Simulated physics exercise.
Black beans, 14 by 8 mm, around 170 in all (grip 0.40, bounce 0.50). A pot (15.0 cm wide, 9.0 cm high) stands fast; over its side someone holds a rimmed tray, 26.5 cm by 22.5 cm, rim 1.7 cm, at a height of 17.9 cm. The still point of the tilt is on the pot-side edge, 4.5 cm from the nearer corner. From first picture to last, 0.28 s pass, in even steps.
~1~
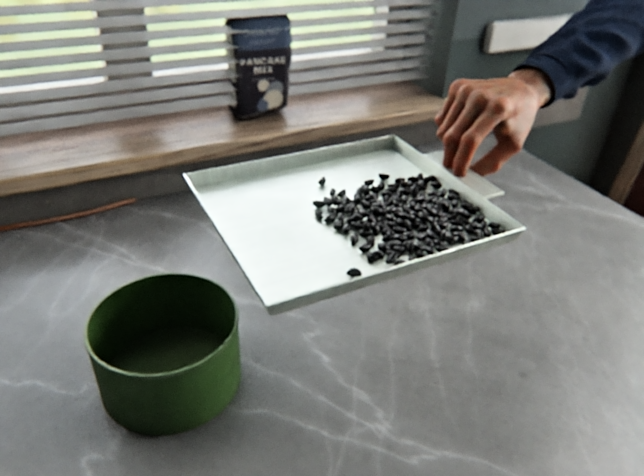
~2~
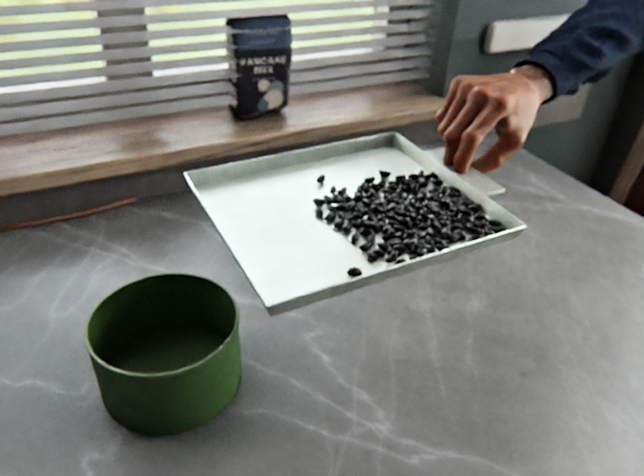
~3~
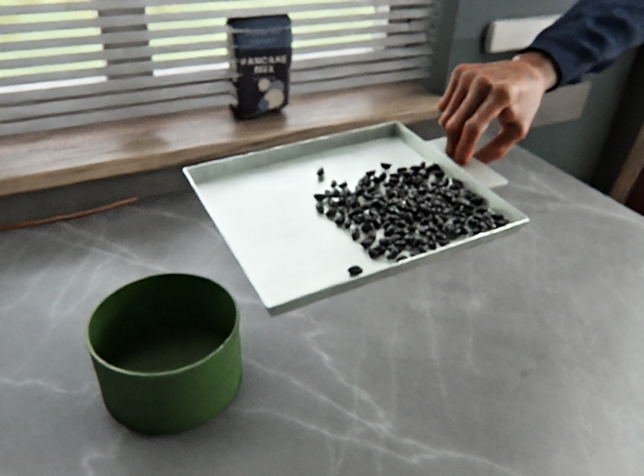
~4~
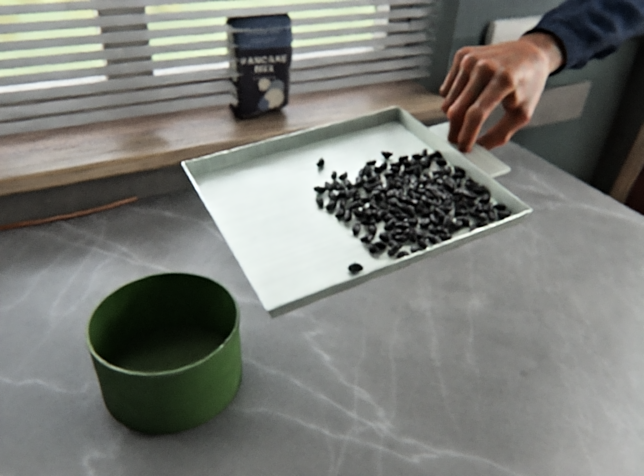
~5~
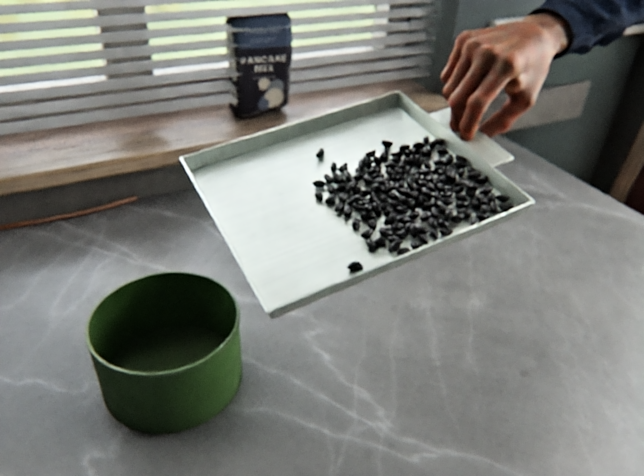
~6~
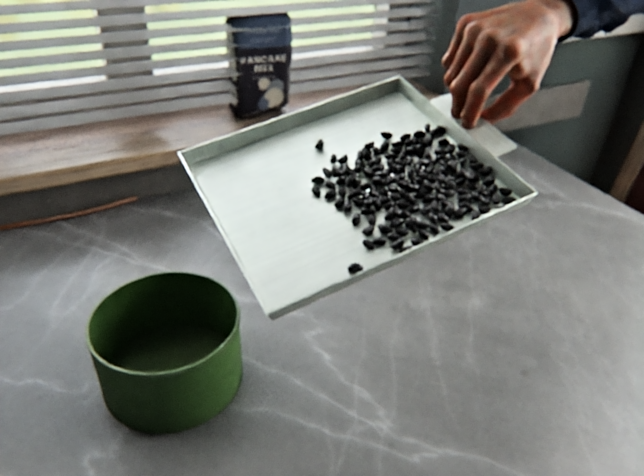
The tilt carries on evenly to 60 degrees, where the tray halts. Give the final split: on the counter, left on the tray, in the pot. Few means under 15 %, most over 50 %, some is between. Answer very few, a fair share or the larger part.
On the counter: The larger part; left on the tray: A fair share; in the pot: Very few.
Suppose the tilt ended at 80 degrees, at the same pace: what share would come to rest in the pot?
In that case some 0 per cent.
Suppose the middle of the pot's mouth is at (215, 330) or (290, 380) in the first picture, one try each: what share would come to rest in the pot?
Some 5 and 60 per cent.
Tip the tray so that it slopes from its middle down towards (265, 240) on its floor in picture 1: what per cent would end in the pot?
About 15 per cent.
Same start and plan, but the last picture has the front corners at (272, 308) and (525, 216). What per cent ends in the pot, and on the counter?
Pot 0, counter 45.
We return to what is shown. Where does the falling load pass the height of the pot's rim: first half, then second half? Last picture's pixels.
First near (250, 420), later near (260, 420).
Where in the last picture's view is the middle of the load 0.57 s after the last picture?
At about (310, 269).
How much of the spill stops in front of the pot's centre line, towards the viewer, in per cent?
Some 100 per cent.
Then, 0.34 s after the last picture, tilt 37 degrees; the tray holds 100 %, the pot 0 %.
Then, 0.57 s after the last picture, tilt 52 degrees; the tray holds 95 %, the pot 0 %.
Then, 0.91 s after the last picture, tilt 60 degrees; the tray holds 45 %, the pot 0 %.
In the end, counter 65 %, tray 35 %, pot 0 %.
